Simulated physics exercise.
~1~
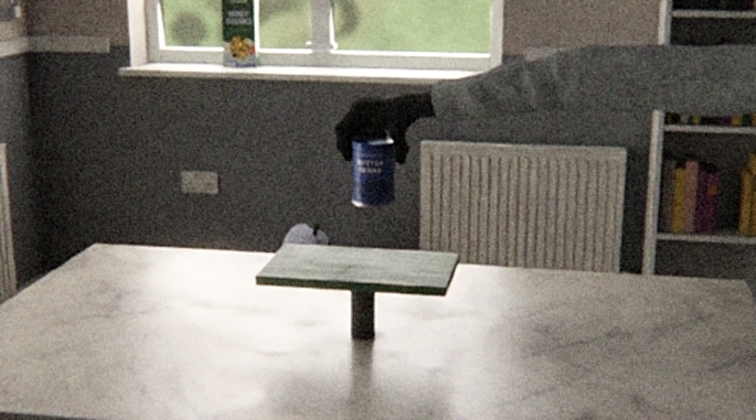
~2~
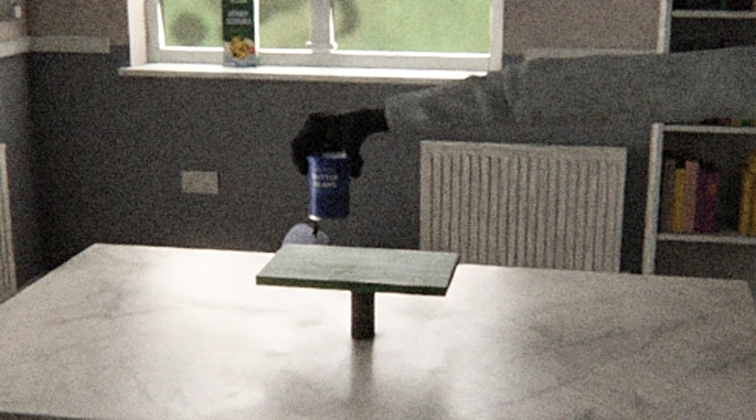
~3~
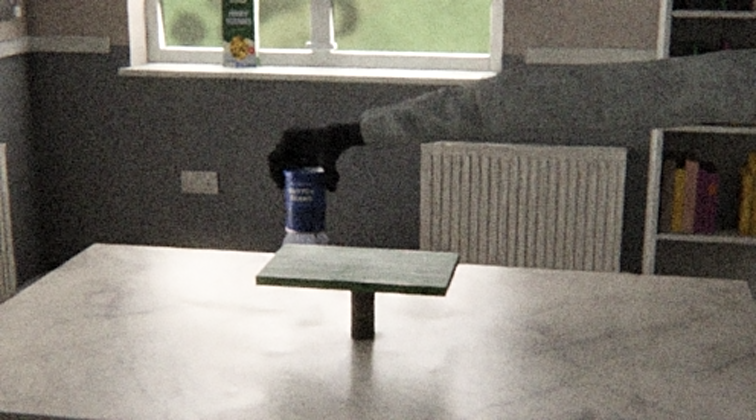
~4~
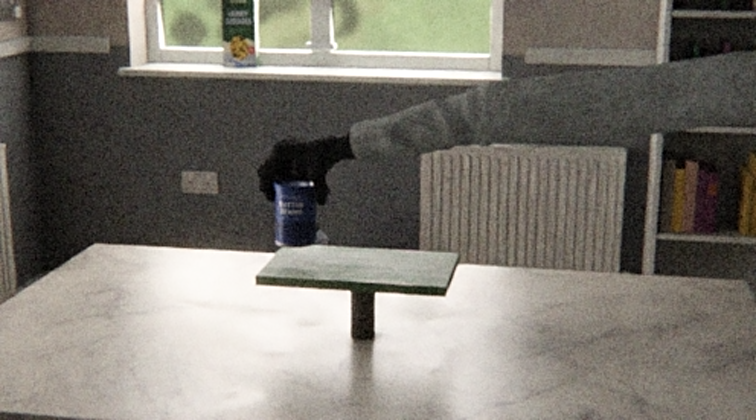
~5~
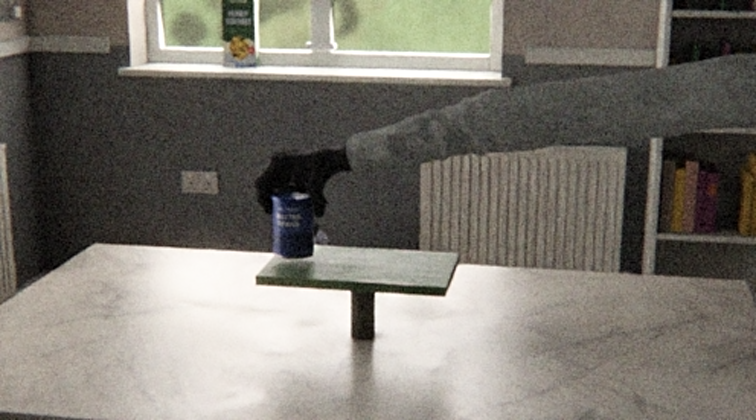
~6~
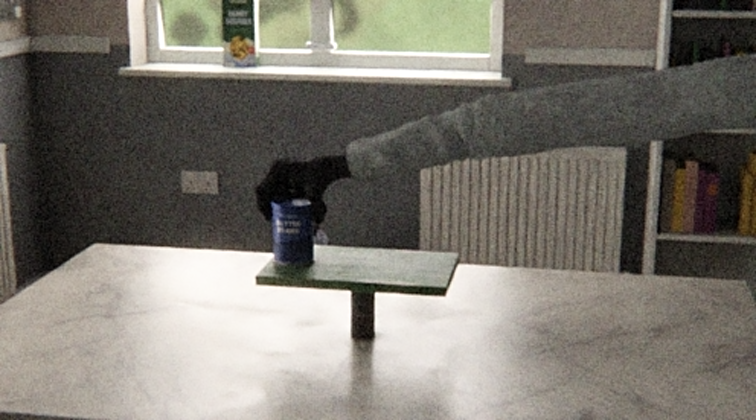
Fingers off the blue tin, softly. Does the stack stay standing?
No. The stack breaks down.
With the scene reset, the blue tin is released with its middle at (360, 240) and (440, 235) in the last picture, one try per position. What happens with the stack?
On the first try it stays put; on the second try it falls down.
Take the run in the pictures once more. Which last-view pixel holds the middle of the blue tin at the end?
Close to pixel (248, 303).
Then, 0.40 s later than the last frame, blue tin now fallen; green board tilted by 49°.
Then, 0.50 s later than the last frame, green board tilted by 54°.
When it is over, fallen, blue tin; lying over in the stack, green board; black shaker as before. End places, in pixels of the last picture, blue tin near (248, 303). The stack loses its balance.
